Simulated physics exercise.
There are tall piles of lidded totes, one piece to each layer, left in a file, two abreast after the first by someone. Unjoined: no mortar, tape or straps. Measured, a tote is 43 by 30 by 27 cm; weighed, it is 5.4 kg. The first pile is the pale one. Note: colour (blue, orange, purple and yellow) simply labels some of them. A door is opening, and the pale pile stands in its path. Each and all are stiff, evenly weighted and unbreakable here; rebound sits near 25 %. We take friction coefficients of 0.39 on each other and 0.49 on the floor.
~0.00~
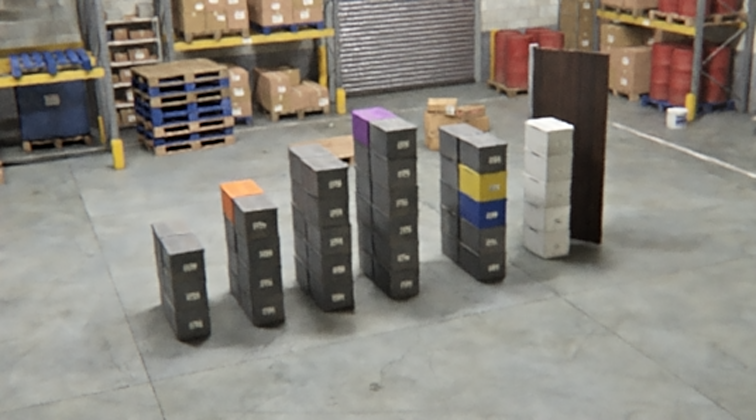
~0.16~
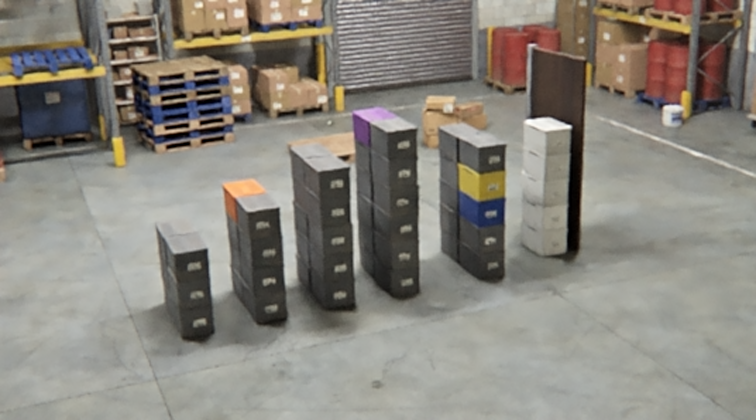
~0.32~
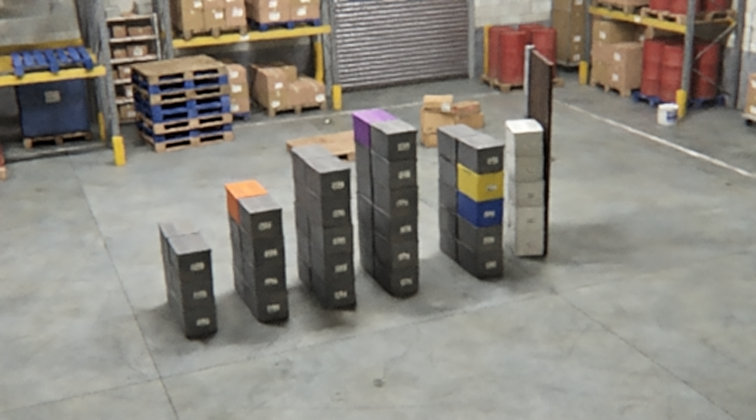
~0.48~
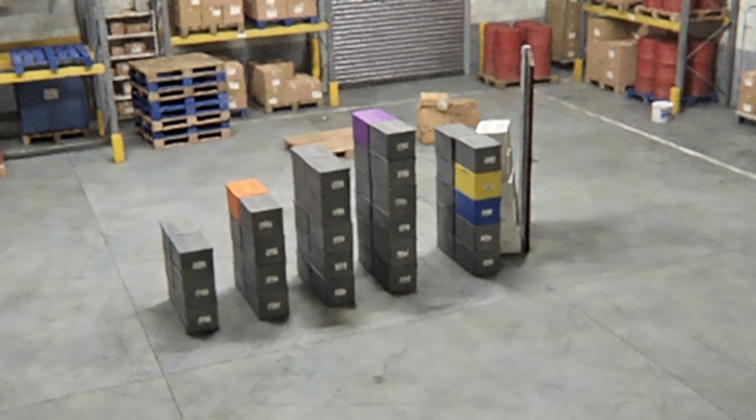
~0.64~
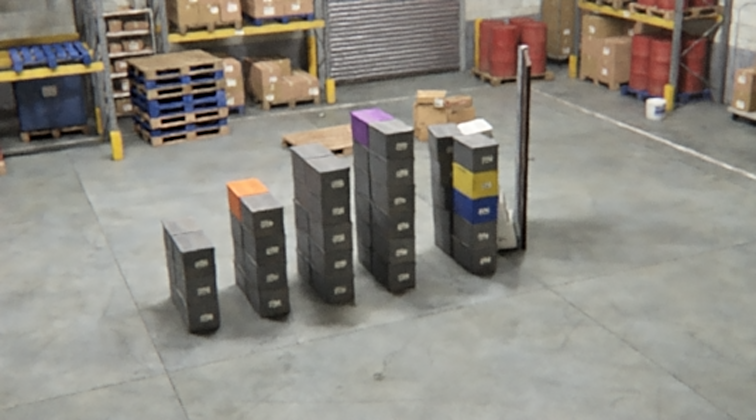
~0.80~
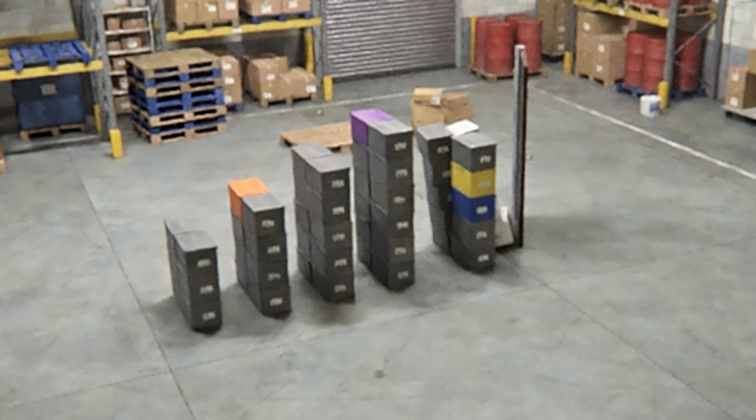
Dark door swinging into a white stack of boxes in a warehouse, the stack leaning left against neighbouring grey stacked boxes.
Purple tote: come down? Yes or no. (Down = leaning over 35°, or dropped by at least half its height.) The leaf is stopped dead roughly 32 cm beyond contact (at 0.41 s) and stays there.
Yes.
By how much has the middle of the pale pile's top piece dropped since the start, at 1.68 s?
Roughly 80 cm lower.
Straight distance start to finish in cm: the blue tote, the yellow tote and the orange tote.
Net displacement: Blue = 0 cm, yellow = 0 cm, orange = 210 cm.
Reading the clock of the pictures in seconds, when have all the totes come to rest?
That happens at roughly 4.0 seconds.
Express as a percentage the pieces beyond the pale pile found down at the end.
The share is about 50 in a hundred.
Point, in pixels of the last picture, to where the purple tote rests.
Look around pixel (238, 222) in the last frame.
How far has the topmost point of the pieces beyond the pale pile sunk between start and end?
0 cm.
Around 1.68 s, 5 of the pale pile down; 5 of the 46 other totes down; purple tote tipped 9°.
Around 2.72 s, 5 of the pale pile down; 15 of the 46 other totes down; purple tote tipped 37°, 51 cm lower; orange tote tipped 28°.
Finally (4.4 s), 5 of the pale pile down; 22 of the 46 other totes down; purple tote tipped 43°, 77 cm lower; orange tote upside down; yellow tote unmoved. Seen by the last camera, middles, purple tote near (238, 222), orange tote near (63, 318).
